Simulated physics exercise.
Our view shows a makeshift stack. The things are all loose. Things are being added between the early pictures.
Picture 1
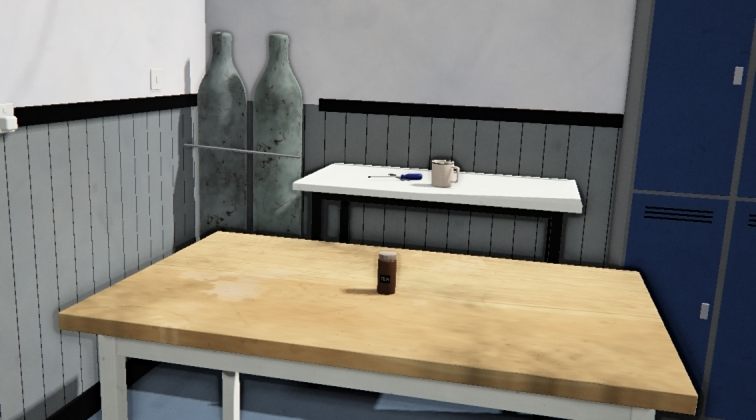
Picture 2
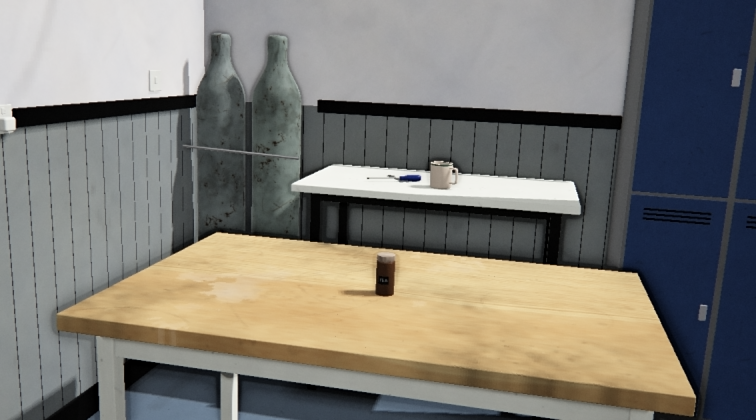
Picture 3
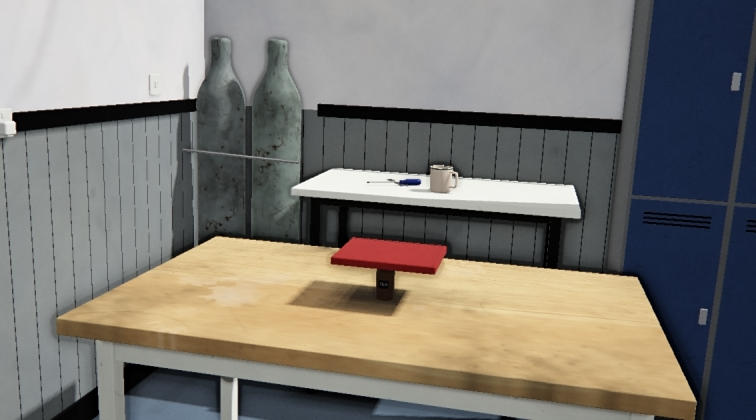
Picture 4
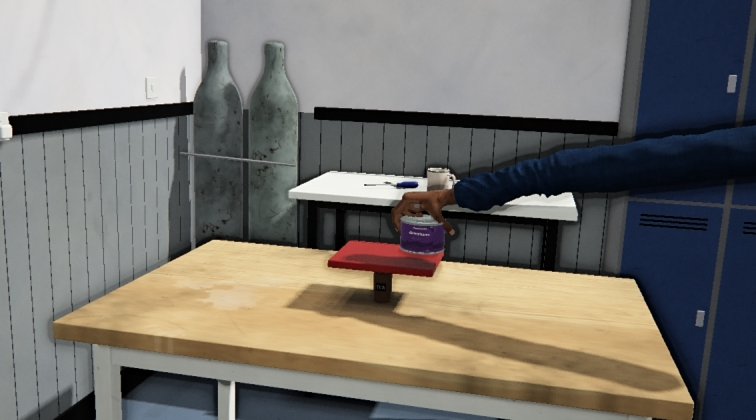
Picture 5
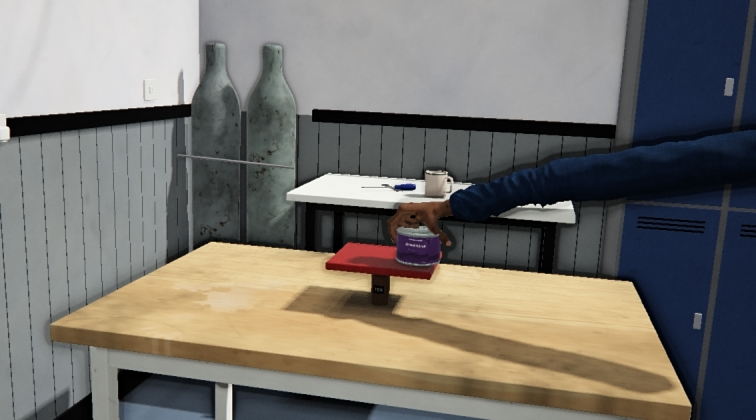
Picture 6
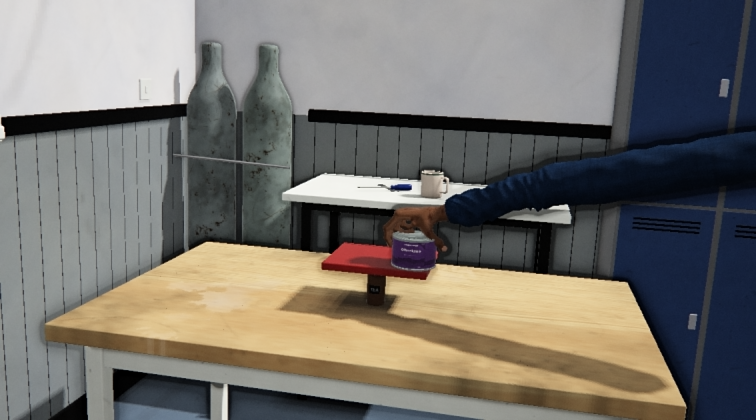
A red slab appeared on top of the small brown shaker on the wooden table, then a hand reaching in from the right lowered a purple tub onto the slab's right side.
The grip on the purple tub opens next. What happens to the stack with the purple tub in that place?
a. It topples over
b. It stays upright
It topples over (a).
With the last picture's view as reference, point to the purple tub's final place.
In the final view it sits at roughly (447, 301).
Then, 0.30 s after the last picture, purple tub now fallen; red lid tipped 46° from how it was.
Then, 0.50 s after the last picture, red lid tipped 51° from how it was; brown shaker tipped 4° from how it was.
Then, 0.70 s after the last picture, red lid now fallen; brown shaker tipped 52° from how it was.
Then, 0.80 s after the last picture, brown shaker on its side.
At rest, fallen, purple tub and red lid; tipped over in the stack, brown shaker. Seen from the same camera at the end, purple tub near (447, 301). The stack loses its balance.
